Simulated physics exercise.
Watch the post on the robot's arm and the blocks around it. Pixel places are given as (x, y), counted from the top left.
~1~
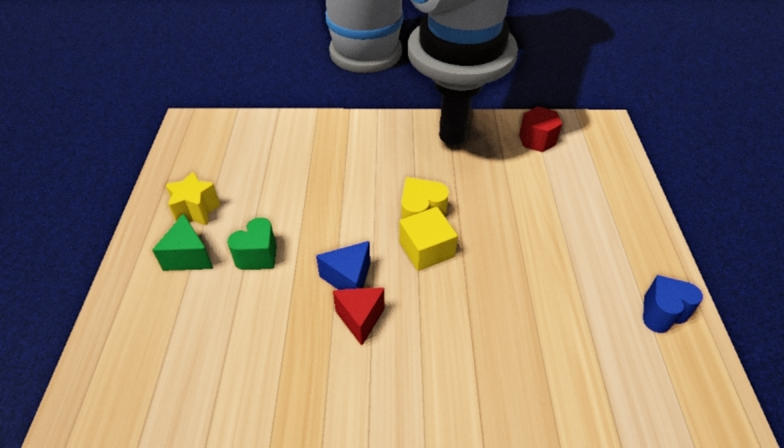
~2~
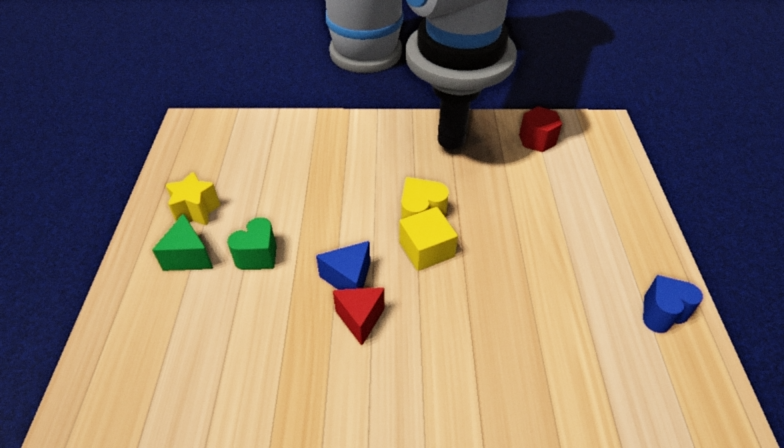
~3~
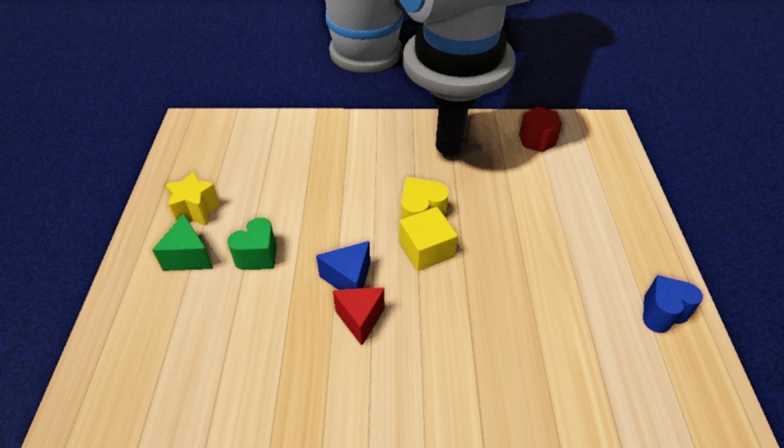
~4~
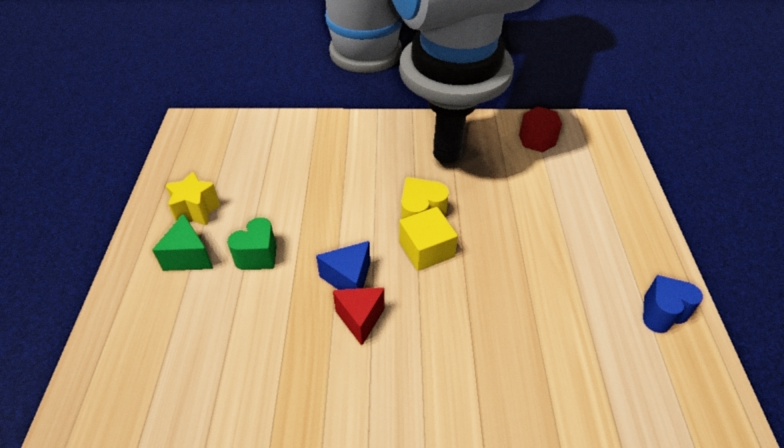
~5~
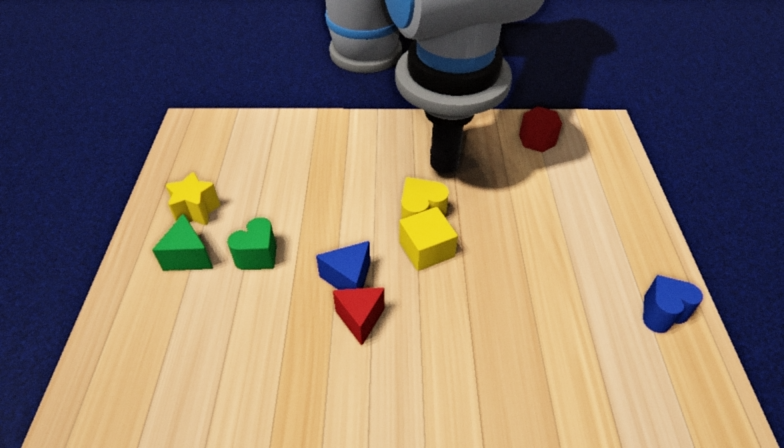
To begin with, a robot arm holds its dark post near the far edge of a wooden table scattered with red, blue, green and yellow blocks. The post then moves slowly forward and very slightly left, nearing the yellow heart, while all the blocks stay still.
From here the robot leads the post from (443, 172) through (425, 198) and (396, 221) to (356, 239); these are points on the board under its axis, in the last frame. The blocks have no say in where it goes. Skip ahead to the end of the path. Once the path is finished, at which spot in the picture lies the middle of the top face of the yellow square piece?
The top centre is at (429, 251).
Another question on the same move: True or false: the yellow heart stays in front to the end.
My answer: False.
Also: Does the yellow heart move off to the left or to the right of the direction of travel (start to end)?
Sideways, to the left.
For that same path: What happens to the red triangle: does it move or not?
In the end it has not been moved.
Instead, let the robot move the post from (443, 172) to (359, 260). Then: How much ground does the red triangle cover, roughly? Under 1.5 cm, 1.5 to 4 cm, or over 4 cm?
Answer: Less than 1.5 cm.
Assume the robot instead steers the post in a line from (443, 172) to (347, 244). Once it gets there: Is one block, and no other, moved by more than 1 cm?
No
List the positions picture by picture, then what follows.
In the first frame, post's lower end (452, 137); blue triangle (347, 259); red triangle (359, 301); yellow heart (422, 193); yellow square piece (428, 227).
In the second frame, post (451, 141); blocks still.
In the third frame, post (449, 147); blocks still.
In the fourth frame, post (447, 155); blocks still.
In the fifth frame, post (444, 164); blue triangle (347, 259); red triangle (359, 301); yellow heart (422, 193); yellow square piece (428, 227).
The first path, step by step. One third of the way, post (425, 191); yellow heart (416, 200); yellow square piece (428, 231).
Two thirds of the way, post (395, 214); yellow heart (394, 228), turned 30° anticlockwise; yellow square piece (428, 250), turned 35° anticlockwise.
At the end, post (356, 231); blue triangle (345, 261); red triangle still; yellow heart (387, 236), turned 40° anticlockwise; yellow square piece (429, 251), turned 40° anticlockwise.
